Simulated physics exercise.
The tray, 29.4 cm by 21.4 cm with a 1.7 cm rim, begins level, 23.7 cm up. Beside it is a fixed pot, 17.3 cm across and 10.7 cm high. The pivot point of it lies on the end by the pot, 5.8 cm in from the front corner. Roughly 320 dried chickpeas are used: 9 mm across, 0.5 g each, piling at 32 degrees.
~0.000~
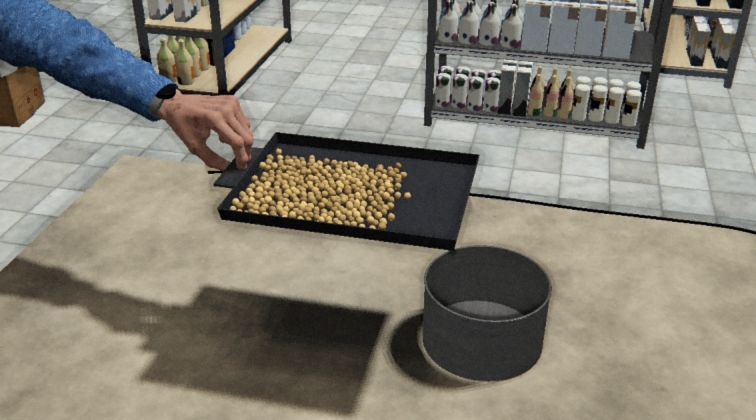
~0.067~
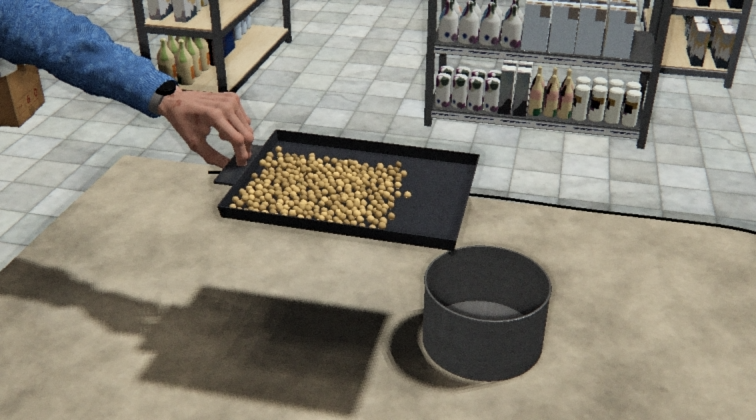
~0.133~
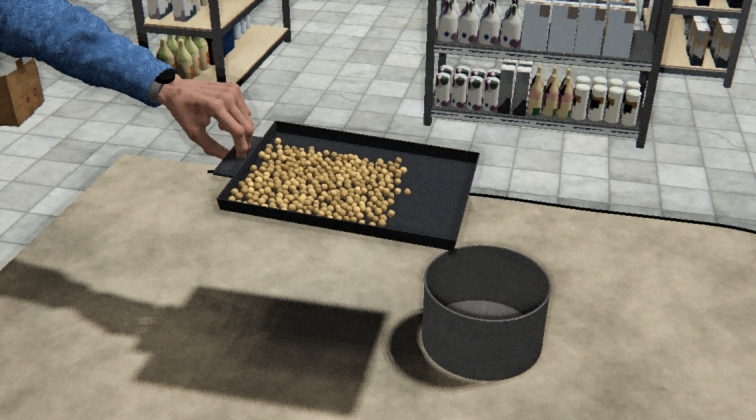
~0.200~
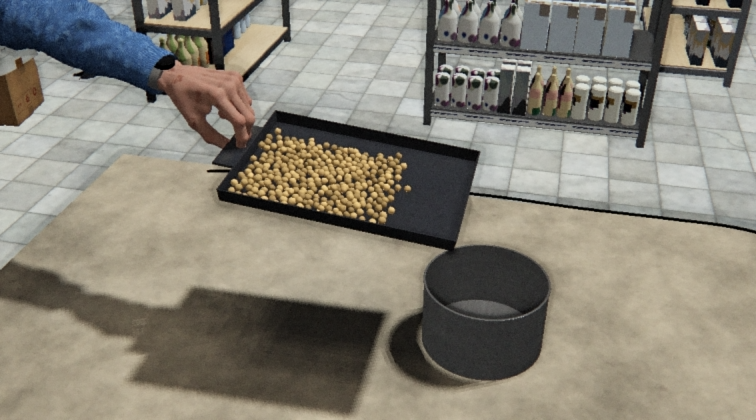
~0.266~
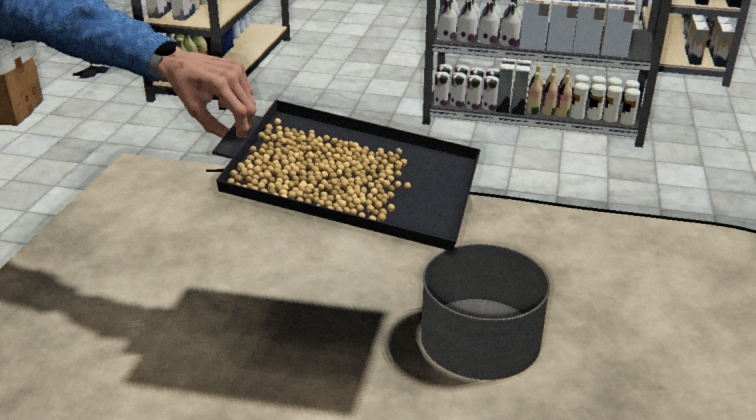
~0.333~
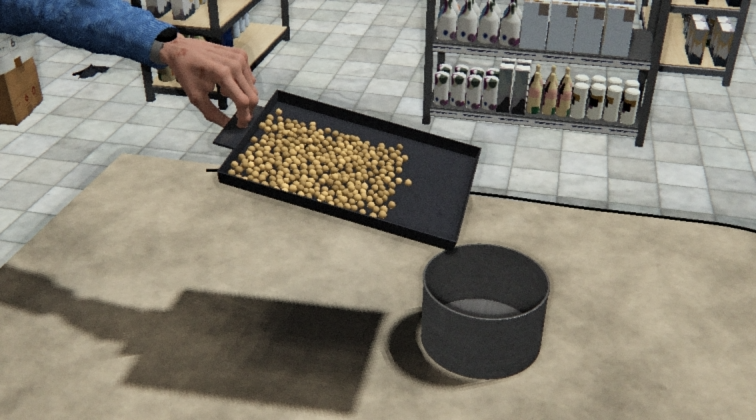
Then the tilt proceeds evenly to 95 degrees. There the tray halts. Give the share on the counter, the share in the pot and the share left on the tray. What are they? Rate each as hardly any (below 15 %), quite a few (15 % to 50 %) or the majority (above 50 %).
I would put it this way: Counter: The majority, pot: Quite a few, tray: Hardly any.
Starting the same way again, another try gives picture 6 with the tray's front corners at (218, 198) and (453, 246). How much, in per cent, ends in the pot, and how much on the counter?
The pot gets 0 and the counter 100.
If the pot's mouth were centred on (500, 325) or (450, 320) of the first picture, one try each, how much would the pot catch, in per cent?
Estimates: 95 in a hundred and 80 in a hundred.
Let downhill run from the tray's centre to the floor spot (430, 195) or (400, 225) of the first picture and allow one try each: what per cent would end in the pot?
First try: About 75 percent; second try: About 0 percent.
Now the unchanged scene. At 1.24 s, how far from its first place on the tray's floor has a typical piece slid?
About 11 cm.
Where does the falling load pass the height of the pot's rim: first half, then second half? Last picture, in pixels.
Earlier half at about (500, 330), later half at about (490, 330) in pixels.
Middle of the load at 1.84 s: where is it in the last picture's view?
I'd put it close to (455, 192).
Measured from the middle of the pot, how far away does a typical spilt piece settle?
I'd say close to 16 centimetres.
After 1.24 s, tilt 51 degrees; the tray holds 100 %, the pot 0 %.
Then, at 1.84 s, tilt 76 degrees; the tray holds 100 %, the pot 0 %.
After 2.49 s, tilt 95 degrees; the tray holds 5 %, the pot 20 %.
In the end, at 3.5 s, counter 70 %, pot 30 %, tray 0 %.
